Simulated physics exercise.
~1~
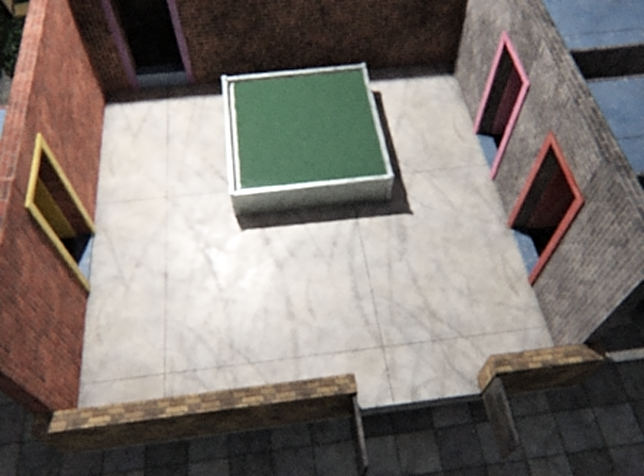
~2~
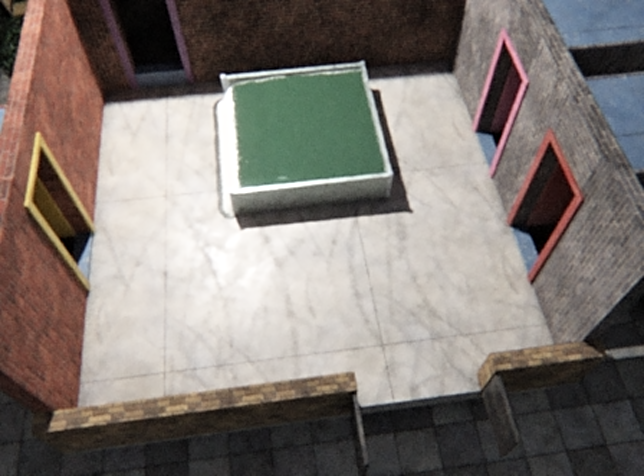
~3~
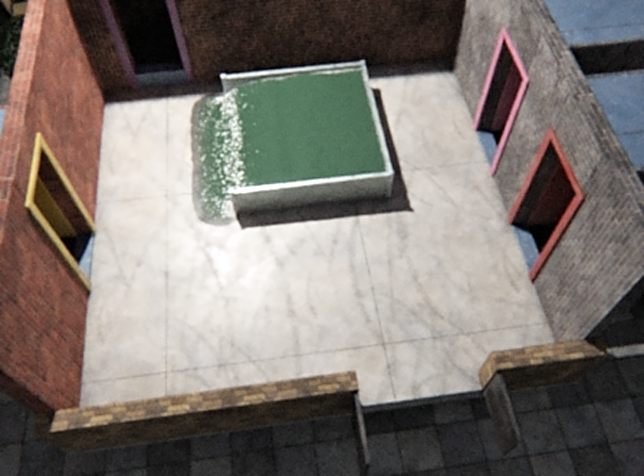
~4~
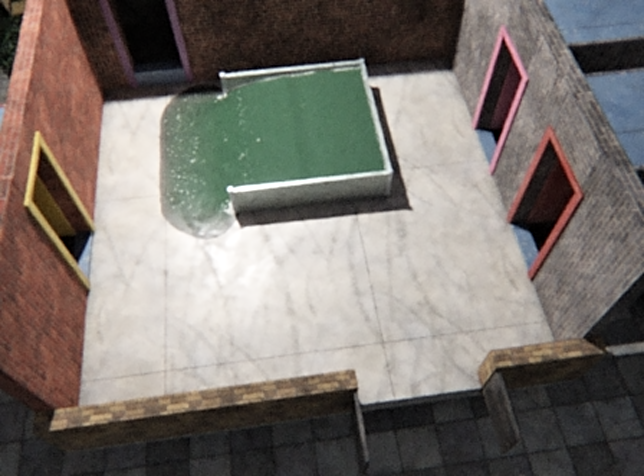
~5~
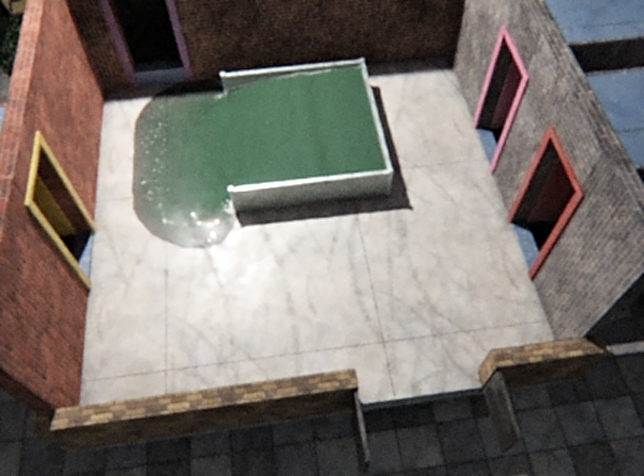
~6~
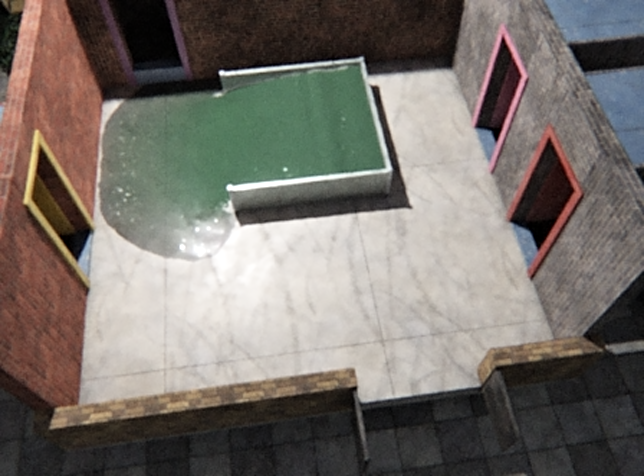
The footage shows a low, white-sided tank of green water in a walled yard with a pale floor. Its left side gives way, and water pours out through the gap, spreading leftward across the floor in a widening, rounded sheet.
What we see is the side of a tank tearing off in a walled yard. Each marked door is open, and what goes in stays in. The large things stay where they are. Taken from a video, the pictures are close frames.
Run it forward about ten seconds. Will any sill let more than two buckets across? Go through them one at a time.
The purple door does not; the pink door does not; the yellow door does; the red door does.
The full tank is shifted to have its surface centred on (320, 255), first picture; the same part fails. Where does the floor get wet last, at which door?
Last of all, the one in pink.
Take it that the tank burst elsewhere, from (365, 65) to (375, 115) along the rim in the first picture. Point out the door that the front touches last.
It's the yellow one.
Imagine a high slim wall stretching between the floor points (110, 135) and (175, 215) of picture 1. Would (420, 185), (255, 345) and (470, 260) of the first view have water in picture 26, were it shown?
Results in sequence: Bone-dry / swamped / bone-dry.
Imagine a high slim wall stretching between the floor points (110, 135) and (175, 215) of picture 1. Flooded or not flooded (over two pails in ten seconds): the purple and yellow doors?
Door by door: Purple breaks the limit, yellow does not exceed the limit.
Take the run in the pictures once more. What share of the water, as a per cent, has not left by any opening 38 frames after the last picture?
Roughly 96 parts in a hundred.
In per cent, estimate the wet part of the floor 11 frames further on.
About 30 percent.
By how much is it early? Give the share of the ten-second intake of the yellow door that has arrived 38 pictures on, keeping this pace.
Close to 100 percent.
A moment on, water covers 25 % of the floor; the purple door wet at the sill, nothing in, the pink door not reached, the yellow door under two buckets in, the red door not reached.
Next, water covers 30 % of the floor; the purple door wet at the sill, nothing in, the pink door not reached, the yellow door over two buckets in, the red door not reached.
Then, water covers 40 % of the floor; the purple door wet at the sill, nothing in, the pink door not reached, the yellow door over two buckets in, the red door not reached.
Later, water covers 75 % of the floor; the purple door wet at the sill, nothing in, the pink door wet at the sill, nothing in, the yellow door far over two buckets in, the red door not reached.
In the end, water covers 95 % of the floor; the purple door wet at the sill, nothing in, the pink door under two buckets in, the yellow door far over two buckets in, the red door far over two buckets in.
